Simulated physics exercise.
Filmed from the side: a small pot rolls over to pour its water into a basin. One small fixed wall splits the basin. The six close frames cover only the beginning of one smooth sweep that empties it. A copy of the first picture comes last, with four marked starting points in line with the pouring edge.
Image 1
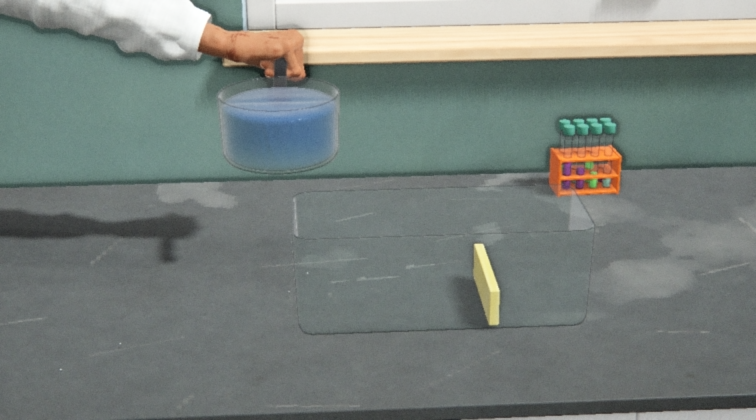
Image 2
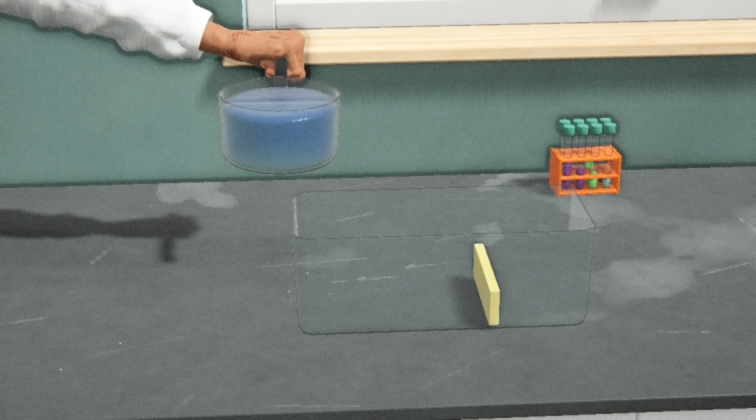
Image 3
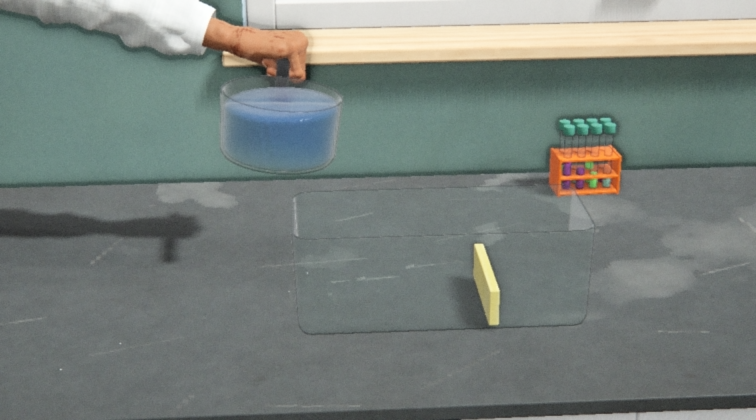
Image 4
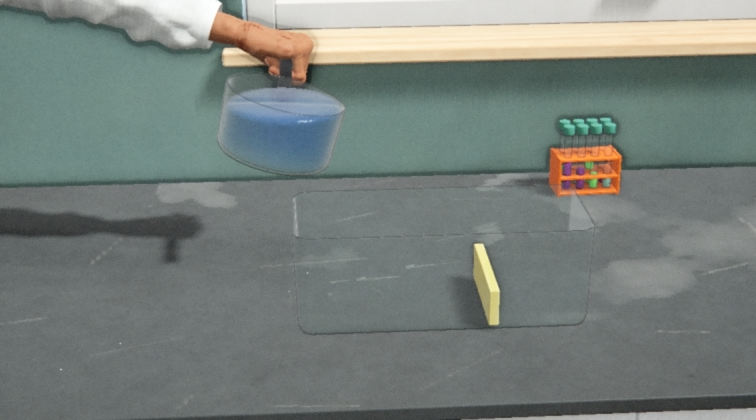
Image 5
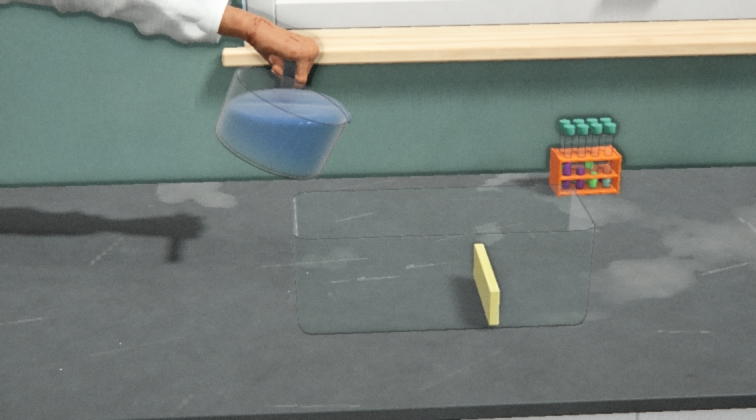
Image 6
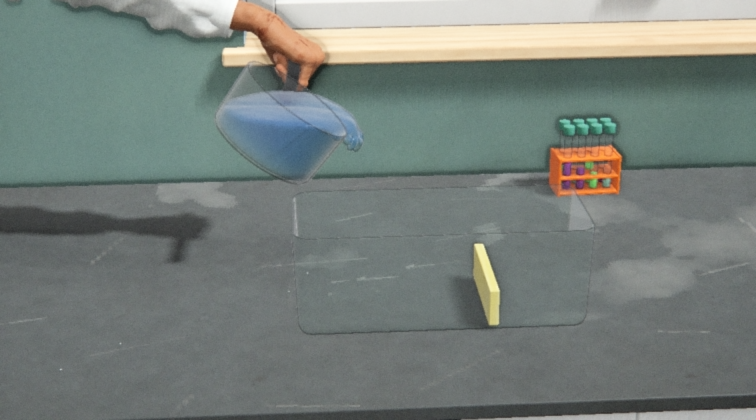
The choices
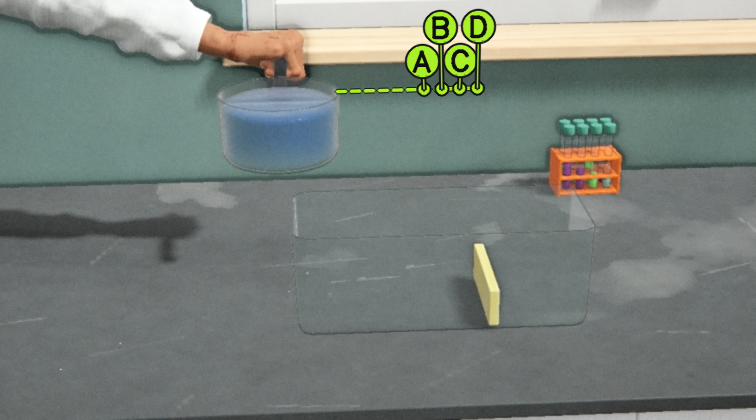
On a dark lab counter, a hand tilts a clear pot rightward until blue water crosses its lip.
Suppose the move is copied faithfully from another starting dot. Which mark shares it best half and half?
It is B.
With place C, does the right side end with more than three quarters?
No, it does not.
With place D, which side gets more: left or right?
More ends on the right.
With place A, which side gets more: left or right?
The left side.
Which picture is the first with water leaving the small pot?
Picture 5.
In lime, A at (424, 89); B at (441, 88); C at (459, 88); D at (477, 88).
With A, about 69 % ends left of the wall and 29 % right of it.
With B, about 50 % ends left of the wall and 50 % right of it.
With C, about 33 % ends left of the wall and 67 % right of it.
With D, about 17 % ends left of the wall and 82 % right of it.
